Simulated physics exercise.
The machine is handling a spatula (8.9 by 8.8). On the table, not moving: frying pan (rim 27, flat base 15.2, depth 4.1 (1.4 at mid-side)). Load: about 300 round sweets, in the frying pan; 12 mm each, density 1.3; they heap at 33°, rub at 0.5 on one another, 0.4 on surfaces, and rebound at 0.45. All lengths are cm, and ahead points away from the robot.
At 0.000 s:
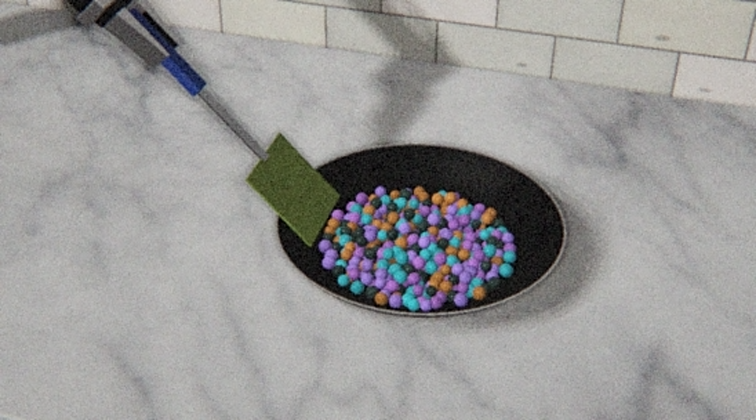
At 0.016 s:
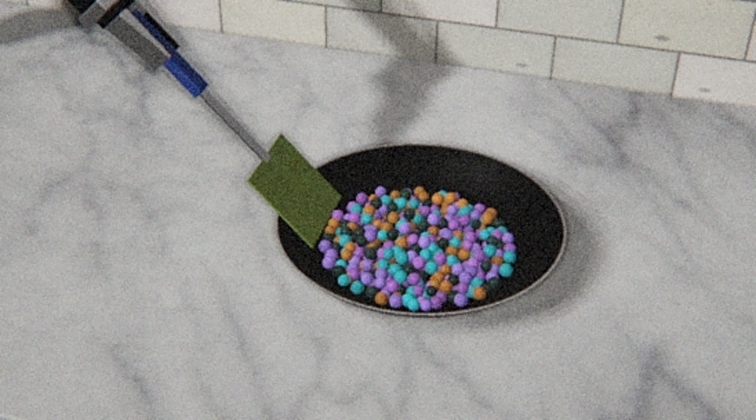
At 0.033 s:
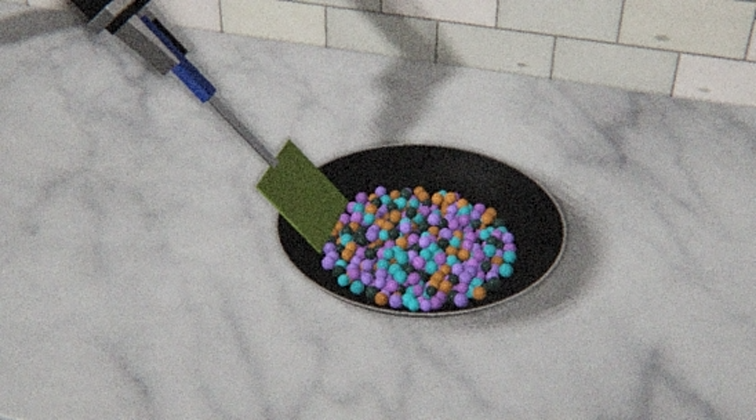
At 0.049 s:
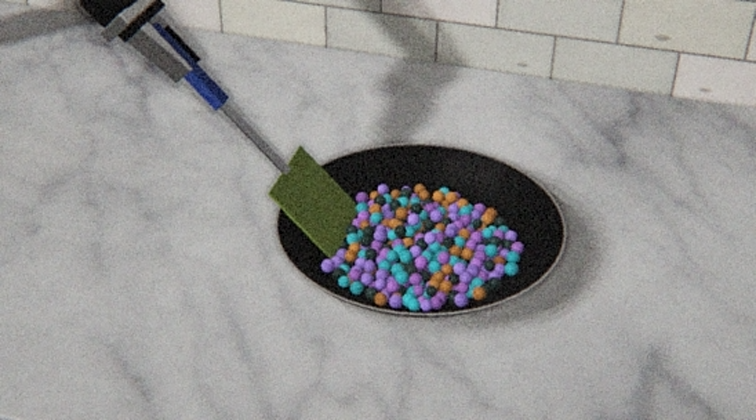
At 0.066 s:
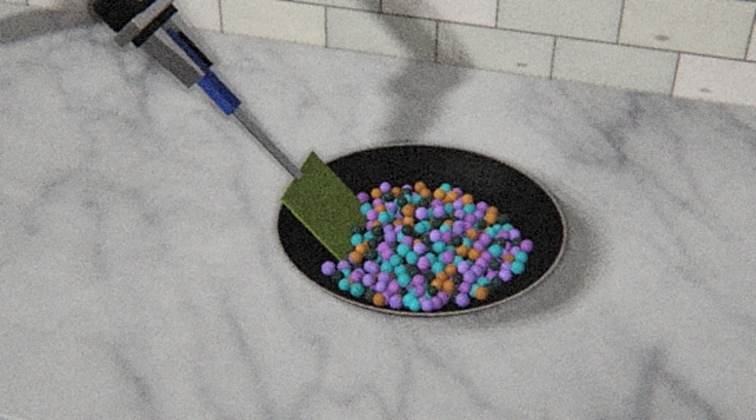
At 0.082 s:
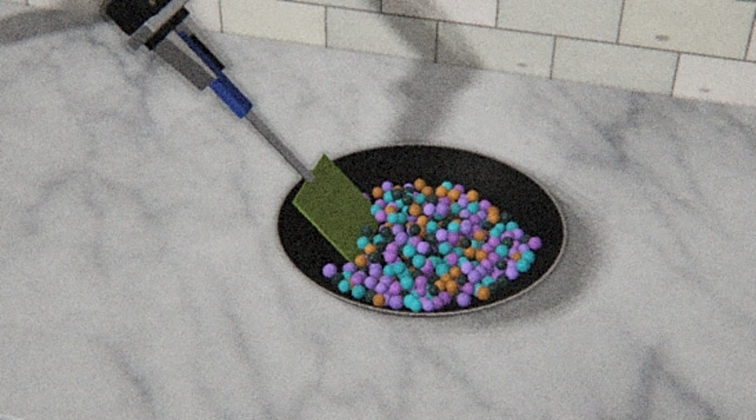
The clip opens on a black frying pan holding a heap of small round sweets in purple, teal, orange and black, with a robot-held green spatula tilted at its left side. The spatula slides slowly right and slightly down into the pan, pushing the nearest sweets and shifting the heap a little rightward.
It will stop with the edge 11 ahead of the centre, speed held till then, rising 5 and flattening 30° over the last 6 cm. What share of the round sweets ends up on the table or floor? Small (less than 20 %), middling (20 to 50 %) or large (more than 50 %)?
Share on the table or floor: Middling (20 to 50 %).
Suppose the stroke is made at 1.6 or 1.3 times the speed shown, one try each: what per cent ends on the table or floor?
About 40 and 35 per cent.
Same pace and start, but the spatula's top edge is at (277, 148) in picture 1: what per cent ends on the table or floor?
About 30 per cent.
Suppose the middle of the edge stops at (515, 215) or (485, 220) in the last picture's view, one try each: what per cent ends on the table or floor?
Some 20 and 5 per cent.
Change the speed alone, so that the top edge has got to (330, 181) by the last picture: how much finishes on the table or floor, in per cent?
About 35 per cent.
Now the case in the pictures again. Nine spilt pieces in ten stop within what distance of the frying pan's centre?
Some 50 cm.
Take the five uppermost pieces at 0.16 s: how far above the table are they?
About 4 cm.
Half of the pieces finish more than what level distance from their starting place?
Roughly 5 cm.
By 0.16 s, sloping 46°, highest piece 5 above the table; 295 in the frying pan.
By 0.24 s, sloping 38°, highest piece 6 above the table; 293 in the frying pan, 2 on the blade or in flight.
By 0.48 s, sloping 16°, highest piece 10 above the table; 209 in the frying pan, 46 on the table or floor, 40 on the blade or in flight.
By 1.53 s, sloping 16°, highest piece 3 above the table; 209 in the frying pan, 86 on the table or floor.
Final count, 209 in the frying pan, 86 on the table or floor. That is 29 % on the table or floor.
